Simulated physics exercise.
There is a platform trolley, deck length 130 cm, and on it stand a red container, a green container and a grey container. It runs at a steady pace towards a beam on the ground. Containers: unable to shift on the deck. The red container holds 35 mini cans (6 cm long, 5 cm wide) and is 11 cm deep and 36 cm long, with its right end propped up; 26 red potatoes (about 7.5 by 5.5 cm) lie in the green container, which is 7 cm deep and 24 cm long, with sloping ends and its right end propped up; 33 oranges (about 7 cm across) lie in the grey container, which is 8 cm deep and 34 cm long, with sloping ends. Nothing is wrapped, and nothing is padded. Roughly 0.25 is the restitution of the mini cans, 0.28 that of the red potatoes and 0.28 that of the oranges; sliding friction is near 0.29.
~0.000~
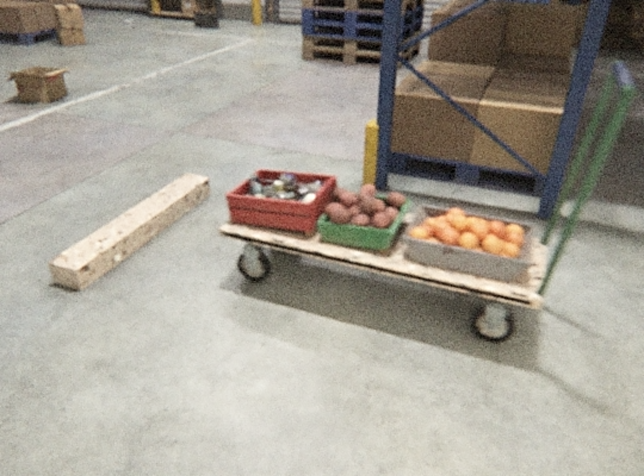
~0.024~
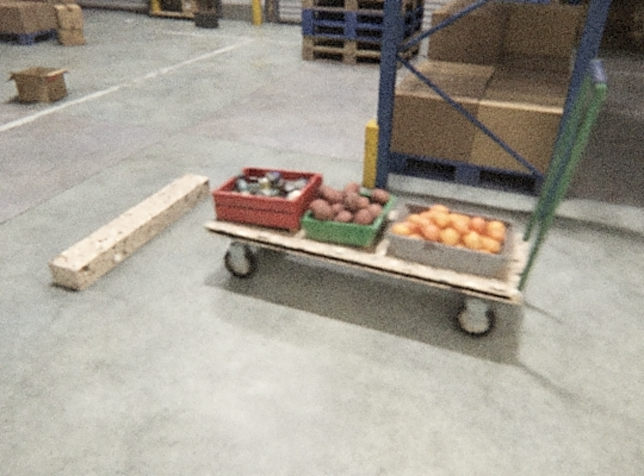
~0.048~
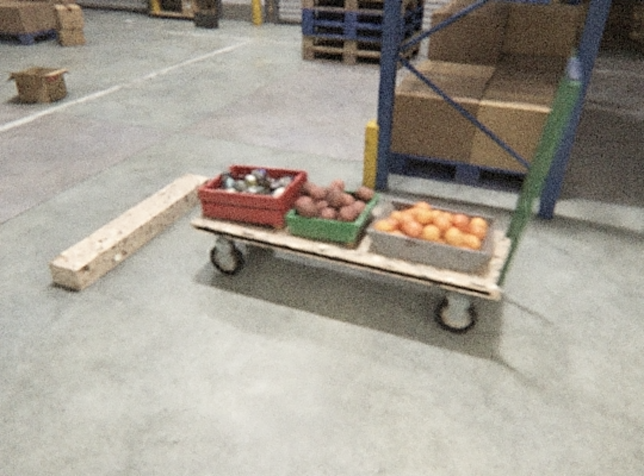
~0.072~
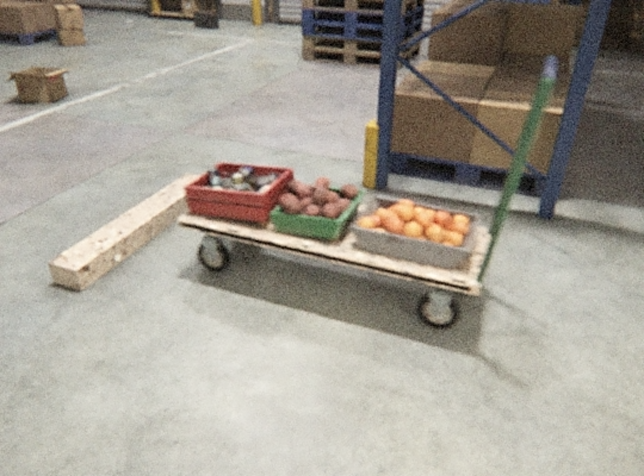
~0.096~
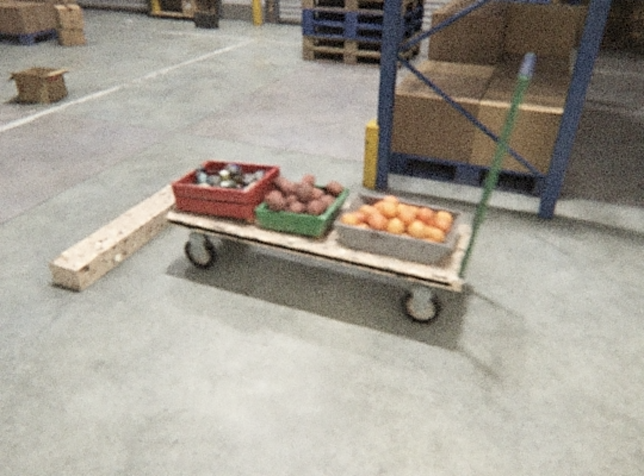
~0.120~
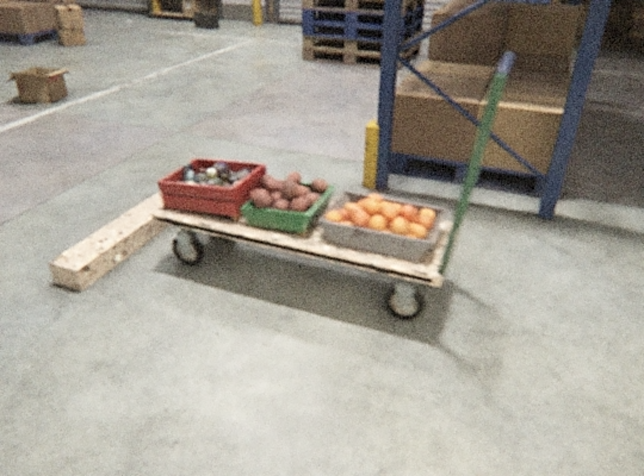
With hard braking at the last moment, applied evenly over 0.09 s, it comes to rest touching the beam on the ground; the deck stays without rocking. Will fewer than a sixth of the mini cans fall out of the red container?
Yes: The dropped share sits below one sixth.
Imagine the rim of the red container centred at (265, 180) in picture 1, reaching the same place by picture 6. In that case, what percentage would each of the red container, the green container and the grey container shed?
Red container 10, green container 10, grey container 20 per cent.
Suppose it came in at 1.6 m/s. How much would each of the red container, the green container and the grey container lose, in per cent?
Red container 0 %, green container 10 %, grey container 0 %.
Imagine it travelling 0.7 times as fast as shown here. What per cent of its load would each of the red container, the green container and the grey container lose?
Red container 0, green container 10, grey container 20 per cent.
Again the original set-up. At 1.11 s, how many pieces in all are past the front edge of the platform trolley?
Some 2 pieces.
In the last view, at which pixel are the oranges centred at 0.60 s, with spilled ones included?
Centre approx. at (289, 204).
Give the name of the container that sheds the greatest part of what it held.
Grey container.
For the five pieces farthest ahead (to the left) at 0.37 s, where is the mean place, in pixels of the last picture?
They're centred near (147, 171).
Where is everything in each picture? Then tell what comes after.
In the first frame (each is followed by its nearest rim corner in this view), red container, (307, 203); green container, (390, 231); 58 cm short of the stop; none out.
In the second frame, red container, (291, 200); green container, (372, 227); 51 cm short of the stop.
In the third frame, red container, (275, 197); green container, (355, 224); 44 cm short of the stop.
In the fourth frame, red container, (260, 194); green container, (338, 221); 37 cm short of the stop.
In the fifth frame, red container, (245, 191); green container, (322, 217); 30 cm short of the stop.
In the sixth frame, red container, (230, 189); green container, (306, 214); 23 cm short of the stop; none out.
After 0.15 s, it begins to slow.
After 0.25 s, red container 35 in, 0 out, green container 26 in, 0 out and grey container 33 in, 0 out.
After 0.37 s, red container 35 in, 0 out, green container 21 in, 5 out and grey container 24 in, 9 out.
After 0.60 s, red container 34 in, 1 out, green container 20 in, 6 out and grey container 17 in, 16 out.
Outcome (at 1.11 s), red container 32 in, 3 out, green container 20 in, 6 out and grey container 16 in, 17 out. Asked share, 3 of 35, 9 per cent.
